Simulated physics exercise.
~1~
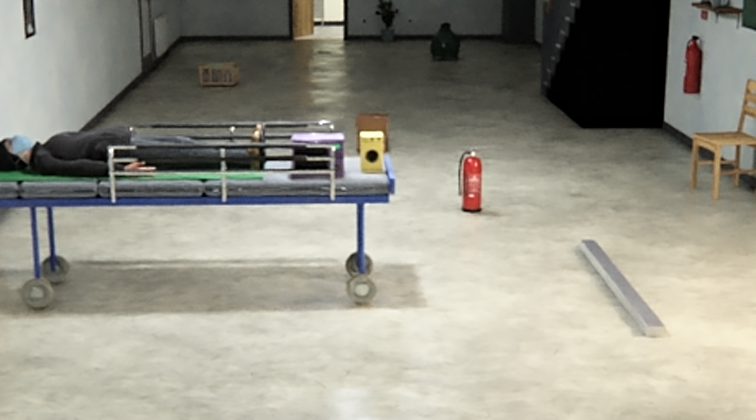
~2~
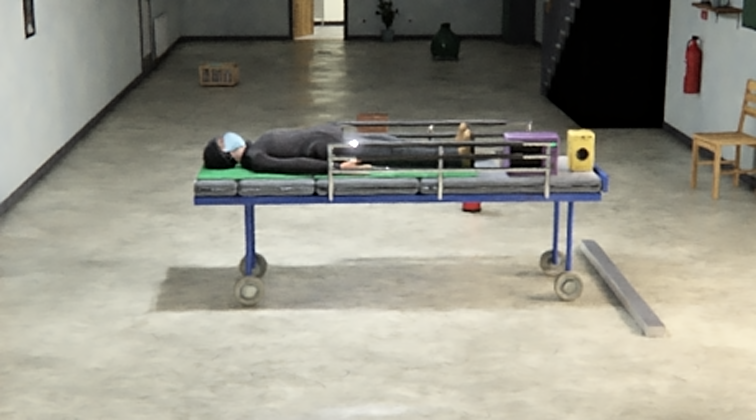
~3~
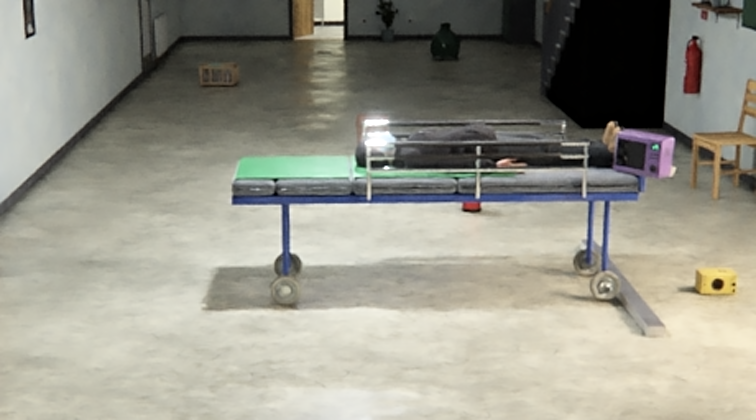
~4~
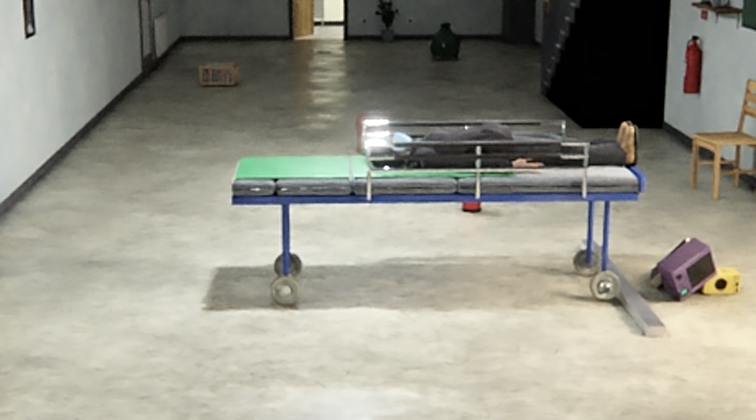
In a corridor, a gurney rolls right, stops at a sill, and boxes fall off.
